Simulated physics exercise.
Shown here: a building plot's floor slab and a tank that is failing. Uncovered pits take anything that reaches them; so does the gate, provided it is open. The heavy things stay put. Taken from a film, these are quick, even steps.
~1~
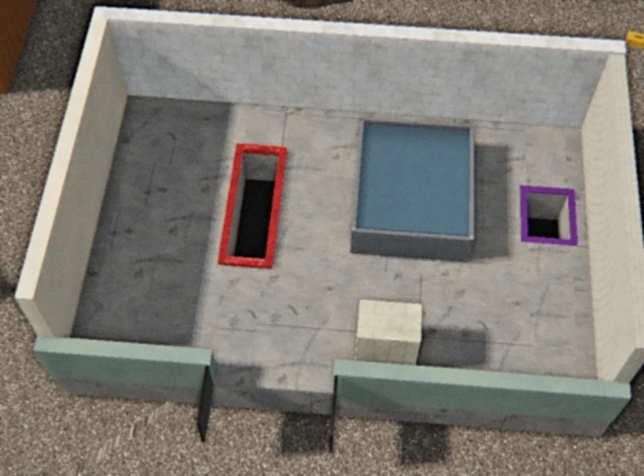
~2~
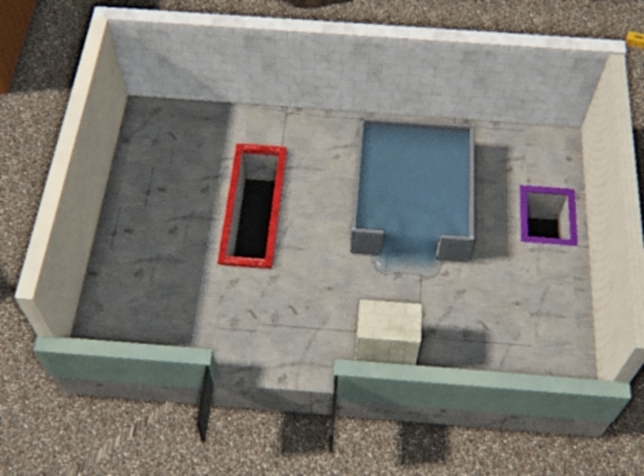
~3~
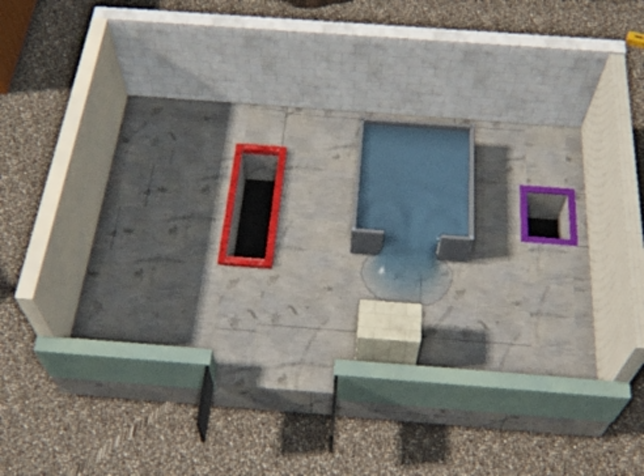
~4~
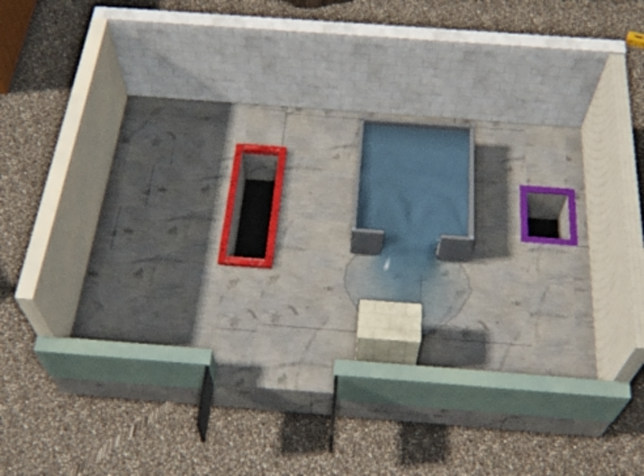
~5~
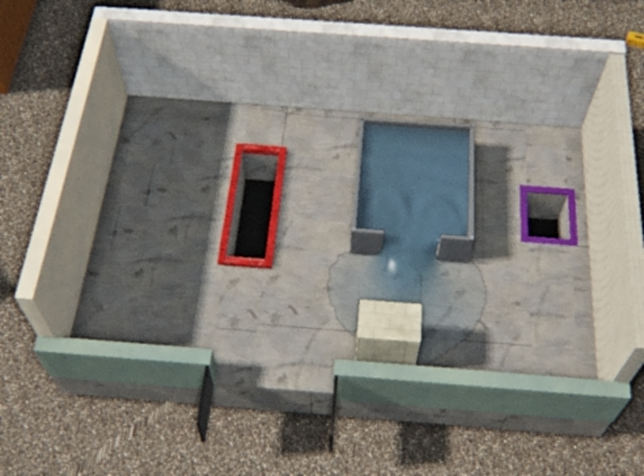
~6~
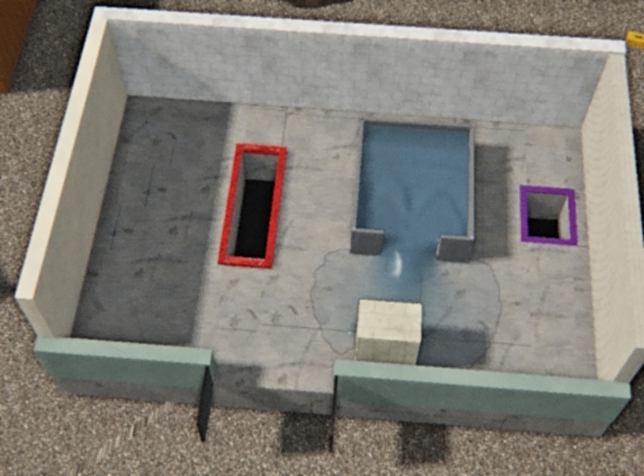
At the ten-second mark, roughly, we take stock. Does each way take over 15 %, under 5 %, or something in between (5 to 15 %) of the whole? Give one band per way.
The gate lands in the middle band - five to fifteen per cent. The red pit lands in the bottom band - below five per cent. The purple pit lands in the top band - past fifteen per cent.
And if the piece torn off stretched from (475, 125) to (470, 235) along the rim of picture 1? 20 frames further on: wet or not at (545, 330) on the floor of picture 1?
Bottom line - sodden.
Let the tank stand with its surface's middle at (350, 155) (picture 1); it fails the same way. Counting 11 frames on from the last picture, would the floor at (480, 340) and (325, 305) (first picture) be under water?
Result, points in order: Inundated; inundated.
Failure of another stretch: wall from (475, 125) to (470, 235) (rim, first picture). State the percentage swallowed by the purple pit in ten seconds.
I'd estimate the purple pit takes around 65 percent.
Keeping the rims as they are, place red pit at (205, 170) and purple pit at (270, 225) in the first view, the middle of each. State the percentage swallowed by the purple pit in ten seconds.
Result - purple pit, 2 in a hundred.
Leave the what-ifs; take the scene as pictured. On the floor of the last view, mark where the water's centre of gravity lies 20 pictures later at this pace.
That puts it at around (405, 265).
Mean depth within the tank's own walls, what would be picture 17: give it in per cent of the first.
About 60 %.
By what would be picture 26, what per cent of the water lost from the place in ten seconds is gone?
Around 20 percent.
A moment on, water covers 20 % of the floor; the gate 0 %, the red pit 0 %, the purple pit 0 %.
Next, water covers 30 % of the floor; the gate 2 %, the red pit 0 %, the purple pit 0 %.
Then, water covers 50 % of the floor; the gate 4 %, the red pit 0 %, the purple pit 1 %.
Later, water covers 70 % of the floor; the gate 7 %, the red pit 0 %, the purple pit 8 %.
In the end, water covers 90 % of the floor; the gate 10 %, the red pit 0 %, the purple pit 18 %.
